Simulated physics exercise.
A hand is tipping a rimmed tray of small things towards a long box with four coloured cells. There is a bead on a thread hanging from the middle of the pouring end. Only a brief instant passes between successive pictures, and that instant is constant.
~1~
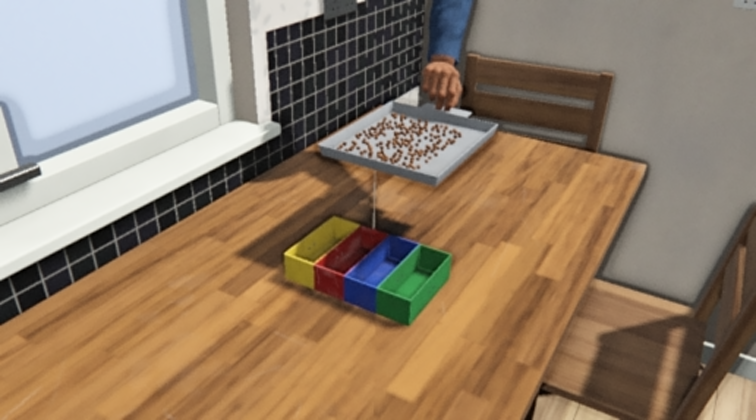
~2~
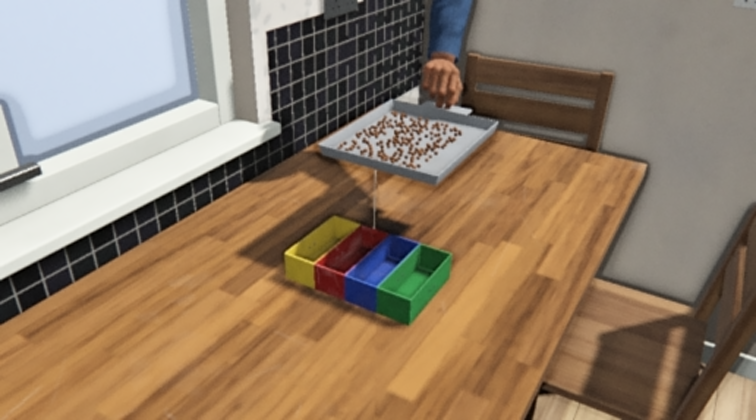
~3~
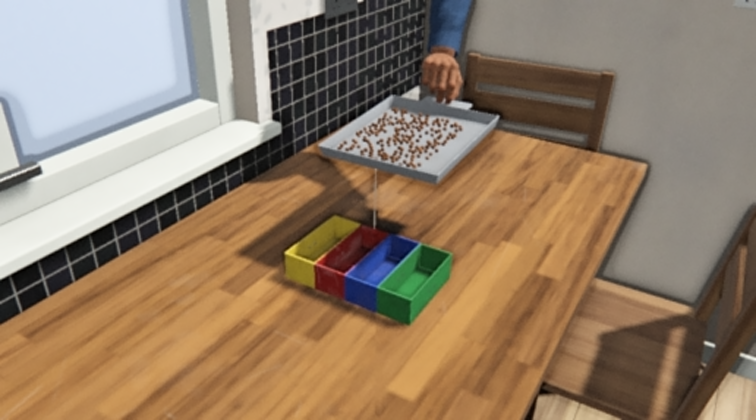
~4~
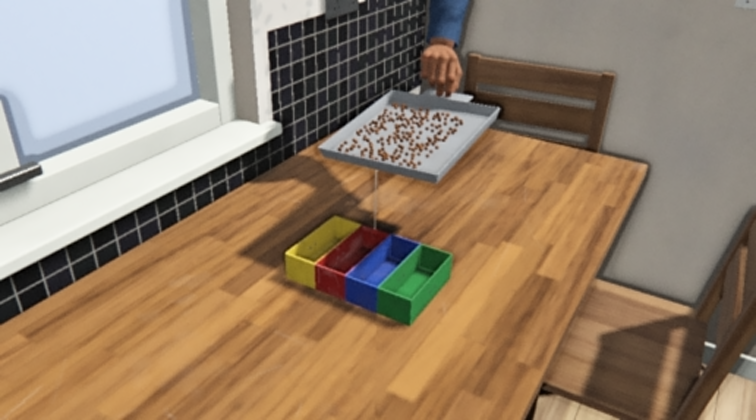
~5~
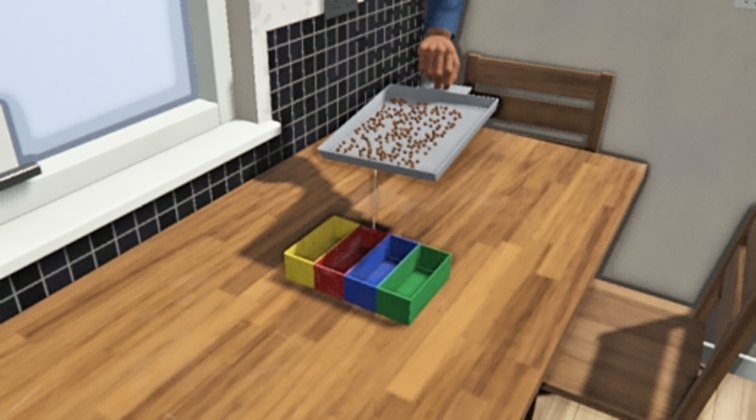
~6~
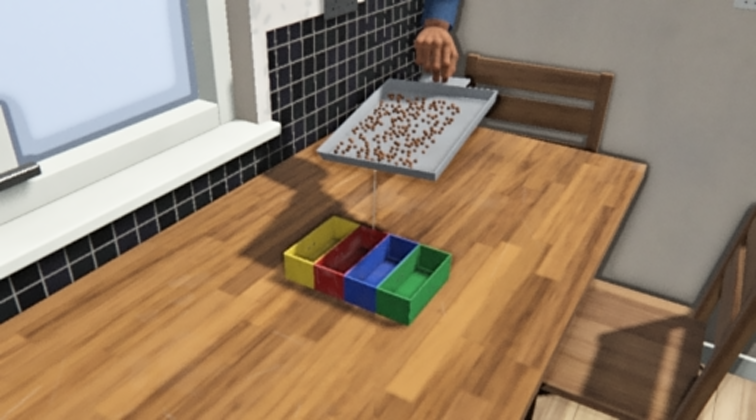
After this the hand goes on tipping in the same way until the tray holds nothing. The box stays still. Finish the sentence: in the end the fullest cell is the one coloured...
In the end the fullest cell is the one coloured yellow.
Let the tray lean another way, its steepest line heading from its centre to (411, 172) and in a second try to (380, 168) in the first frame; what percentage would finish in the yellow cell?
I'd say some 0 in a hundred at first, then 30 in a hundred.
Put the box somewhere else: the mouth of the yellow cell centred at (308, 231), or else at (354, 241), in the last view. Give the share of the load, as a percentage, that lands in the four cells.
Result, in turn: 100 %, 10 %.
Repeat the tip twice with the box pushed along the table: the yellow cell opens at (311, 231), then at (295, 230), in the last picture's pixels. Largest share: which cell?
With the first placing it's that yellow cell, with the second it's that red cell.
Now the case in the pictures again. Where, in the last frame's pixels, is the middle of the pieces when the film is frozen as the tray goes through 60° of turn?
Near (349, 152).
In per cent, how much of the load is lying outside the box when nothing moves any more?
30 per cent.
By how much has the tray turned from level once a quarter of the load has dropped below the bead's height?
Close to 95° of tilt at that moment.
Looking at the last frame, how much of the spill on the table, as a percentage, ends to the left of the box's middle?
Share on the left: Near 100 %.
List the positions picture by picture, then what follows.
Corners of the pouring end at (322, 144) and (436, 175), level; middle of the load at (402, 139), cereal balls; bead on its thread at (374, 232); yellow cell at (300, 269); red cell at (329, 280); blue cell at (360, 292); green cell at (393, 305), in the first frame.
Corners of the pouring end at (322, 144) and (436, 174), level; middle of the load at (402, 138), in the second frame.
Corners of the pouring end at (322, 145) and (436, 173), tipped barely, lowest at the left corner; middle of the load at (403, 136), in the third frame.
Corners of the pouring end at (322, 146) and (436, 172), tipped a little, lowest at the left corner; middle of the load at (403, 133), in the fourth frame.
Corners of the pouring end at (321, 148) and (434, 171), tipped a little, lowest at the left corner; middle of the load at (401, 129), in the fifth frame.
Corners of the pouring end at (321, 150) and (434, 171), tipped a little, lowest at the left corner; middle of the load at (399, 127); yellow cell at (300, 269); red cell at (329, 280); blue cell at (360, 292); green cell at (393, 304), in the sixth frame.
Soon, tray tipped steeply; nearly all on the tray; a stray few in the yellow cell; a stray few falling or outside the box.
A while on, tray tipped past a quarter turn; a small part on the tray; about half in the yellow cell; a stray few in the red cell; about half falling or outside the box.
Towards the end, tray tipped past a quarter turn; about two thirds in the yellow cell; a small part in the red cell; a stray few in the blue cell; about a third falling or outside the box.
Finally, tray tipped past a quarter turn; about two thirds in the yellow cell; a small part in the red cell; a stray few in the blue cell; none in the green cell; about a third outside the box.
